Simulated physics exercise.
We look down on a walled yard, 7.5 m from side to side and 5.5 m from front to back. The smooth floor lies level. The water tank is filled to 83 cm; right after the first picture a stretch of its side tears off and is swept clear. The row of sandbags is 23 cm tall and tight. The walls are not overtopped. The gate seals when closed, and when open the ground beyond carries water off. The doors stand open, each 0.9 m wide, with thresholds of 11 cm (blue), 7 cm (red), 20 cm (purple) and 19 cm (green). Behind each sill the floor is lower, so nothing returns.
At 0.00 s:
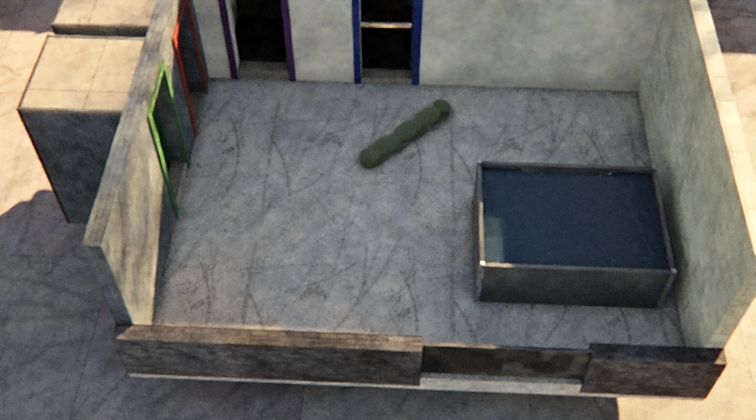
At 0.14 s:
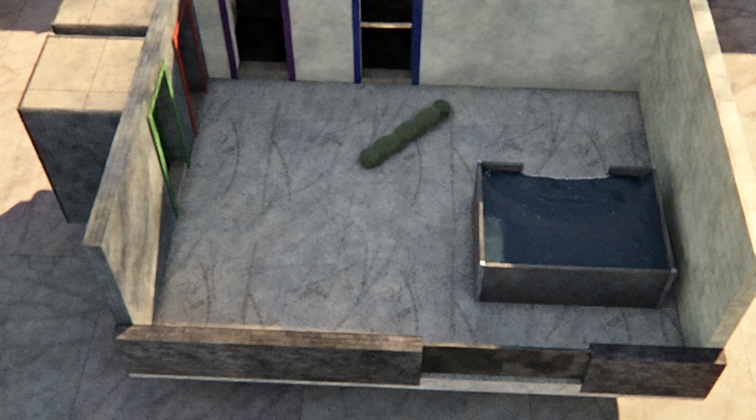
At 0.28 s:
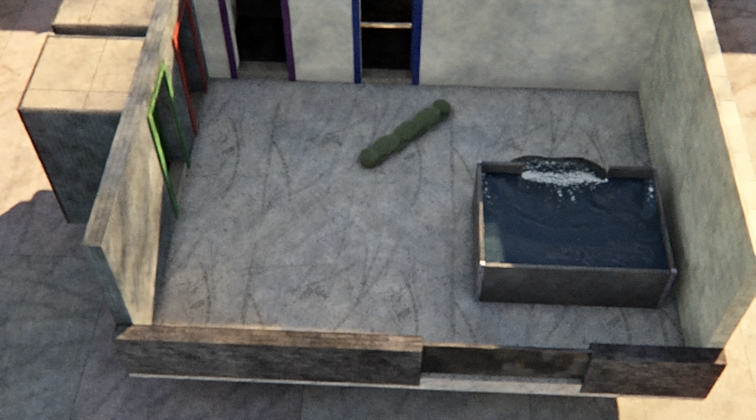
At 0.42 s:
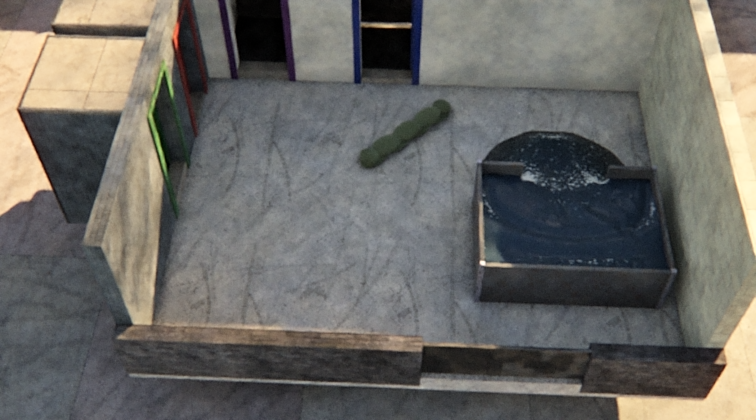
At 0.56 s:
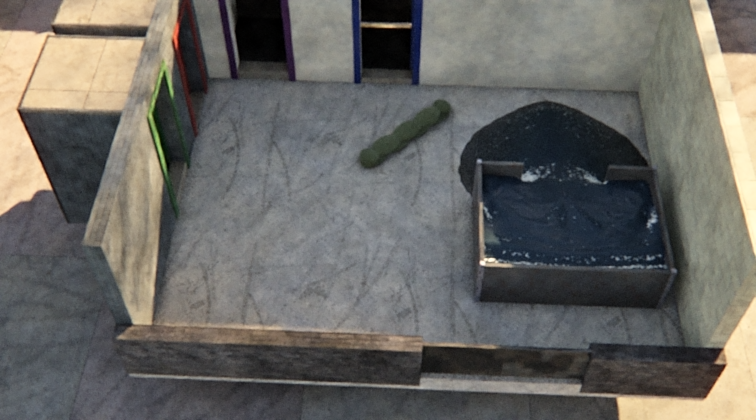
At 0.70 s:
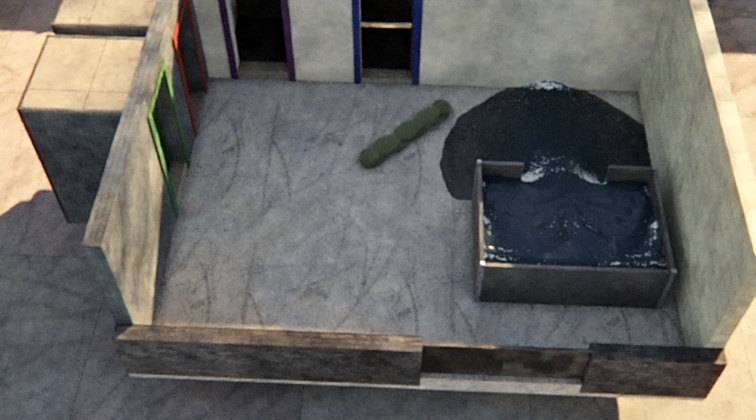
Water pours through a gap in the tank's far side and spreads across the floor.
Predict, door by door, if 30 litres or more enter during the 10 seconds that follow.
The water let in: At the blue door it keeps below the limit; at the red door it exceeds the limit; at the purple door it does not reach the limit; at the green door it stays under the limit.
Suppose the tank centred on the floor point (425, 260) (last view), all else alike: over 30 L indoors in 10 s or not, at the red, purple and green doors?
Then: Red over, purple under, green under.
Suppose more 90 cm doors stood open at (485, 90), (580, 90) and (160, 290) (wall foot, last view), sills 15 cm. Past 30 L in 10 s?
In that order: Past it, over, not over.
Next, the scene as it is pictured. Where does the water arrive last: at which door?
The green one.
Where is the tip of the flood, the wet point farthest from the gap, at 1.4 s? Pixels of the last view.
Around (403, 87).
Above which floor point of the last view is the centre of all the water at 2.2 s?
Around (546, 186).
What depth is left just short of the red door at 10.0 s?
About 7.5 cm.
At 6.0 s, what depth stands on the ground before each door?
In cm: Blue 7, red 14, purple 3, green 10.
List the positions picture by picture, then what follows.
In the first frame, the water tank at (571, 218) is whole and still, 83 cm deep.
In the second frame, the front is at a hidden place, 0.7 m from the gap on the water tank's far side; 0.4 m2 of floor is under water; 83 cm left at the back of the water tank.
In the third frame, water pours out on the water tank's far side and has run 1.0 m, to (591, 166); typically 14 cm deep outside, 83 cm at the water tank's back.
In the fourth frame, water pours out on the water tank's far side and has run 1.5 m, to (565, 135); typically 11 cm deep outside, 78 cm at the water tank's back.
In the fifth frame, the front is at (559, 107), 2.2 m from the gap on the water tank's far side; 4.7 m2 of floor is under water; 70 cm left at the back of the water tank.
In the sixth frame, the front is at (578, 90), 2.6 m from the gap on the water tank's far side; 6.9 m2 of floor is under water; 71 cm left at the back of the water tank.
After 1.4 s water covers 20 % of the floor and is deepest (62 cm) near (630, 95); blue door not reached, red door not reached, purple door not reached, green door not reached.
After 2.2 s water covers 30 % of the floor and is deepest (47 cm) near (537, 99); blue door 12 cm at the sill, 0 L in, red door not reached, purple door not reached, green door not reached.
After 3.5 s water covers 55 % of the floor and is deepest (33 cm) near (454, 111); blue door 11 cm at the sill, 3 L in, red door 17 cm at the sill, 25 L in, purple door 4 cm at the sill, 0 L in, green door 10 cm at the sill, 0 L in.
After 6.0 s water covers 95 % of the floor and is deepest (23 cm) near (637, 199); blue door 7 cm at the sill, 4 L in, red door 14 cm at the sill, 101 L in, purple door 3 cm at the sill, 0 L in, green door 10 cm at the sill, 0 L in.
After 10.0 s water covers 95 % of the floor and is deepest (14 cm) near (349, 234); blue door 5 cm at the sill, 4 L in, red door 7 cm at the sill, 132 L in, purple door 6 cm at the sill, 0 L in, green door 12 cm at the sill, 0 L in.
